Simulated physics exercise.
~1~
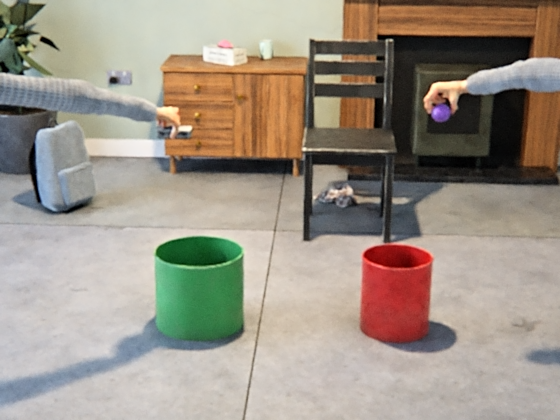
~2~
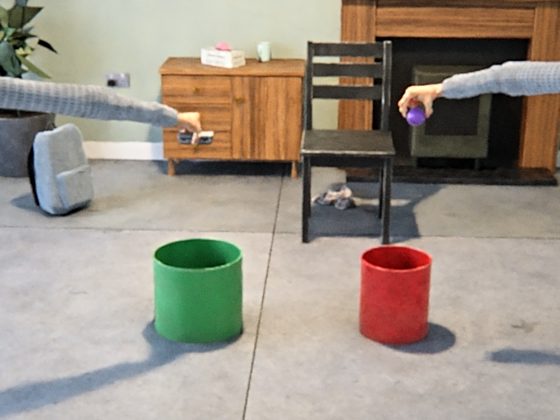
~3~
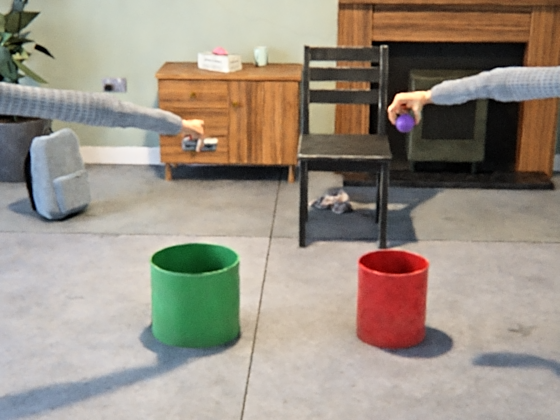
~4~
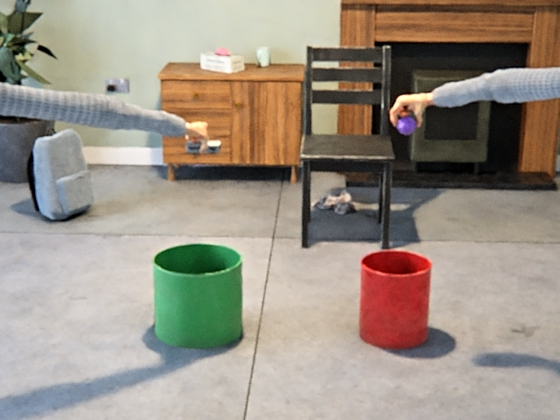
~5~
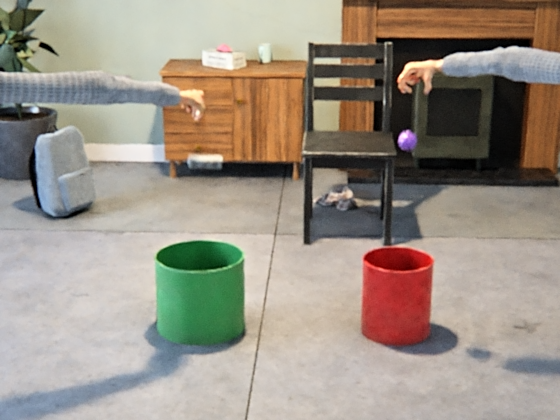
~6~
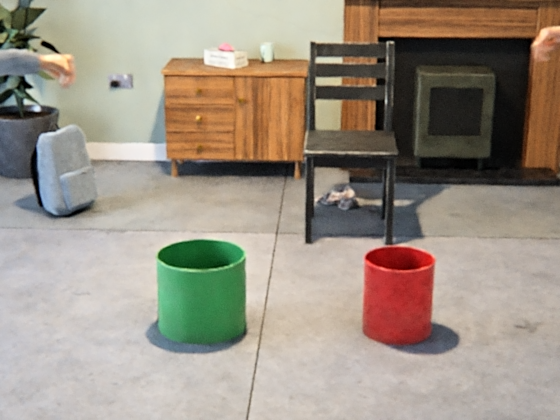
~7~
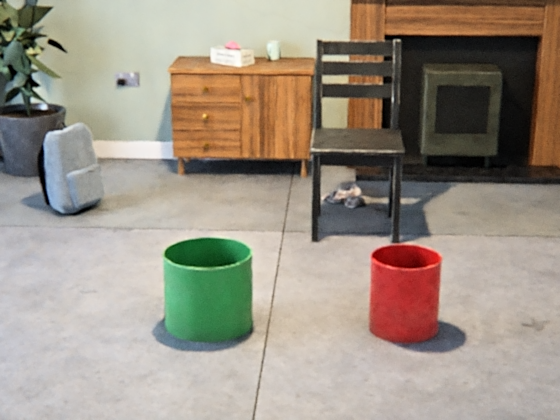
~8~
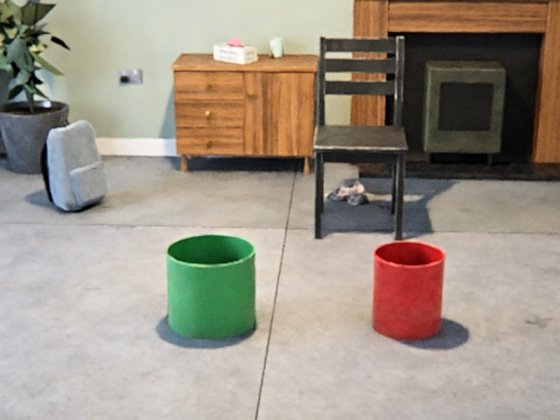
A purple ball-like object hangs from a hand on the right and a small greyish case from a hand on the left, in a living room seen from the front by a slightly swaying camera. Below them, a green bucket stands on the left and a smaller red bin on the right, with a black chair, wooden cabinet, fireplace and grey backpack behind. The hands shift slightly, the purple thing drifting left. Then both let go, and the objects drop as the arms withdraw. Finally, both lie out of sight, caught in the unmoved containers.
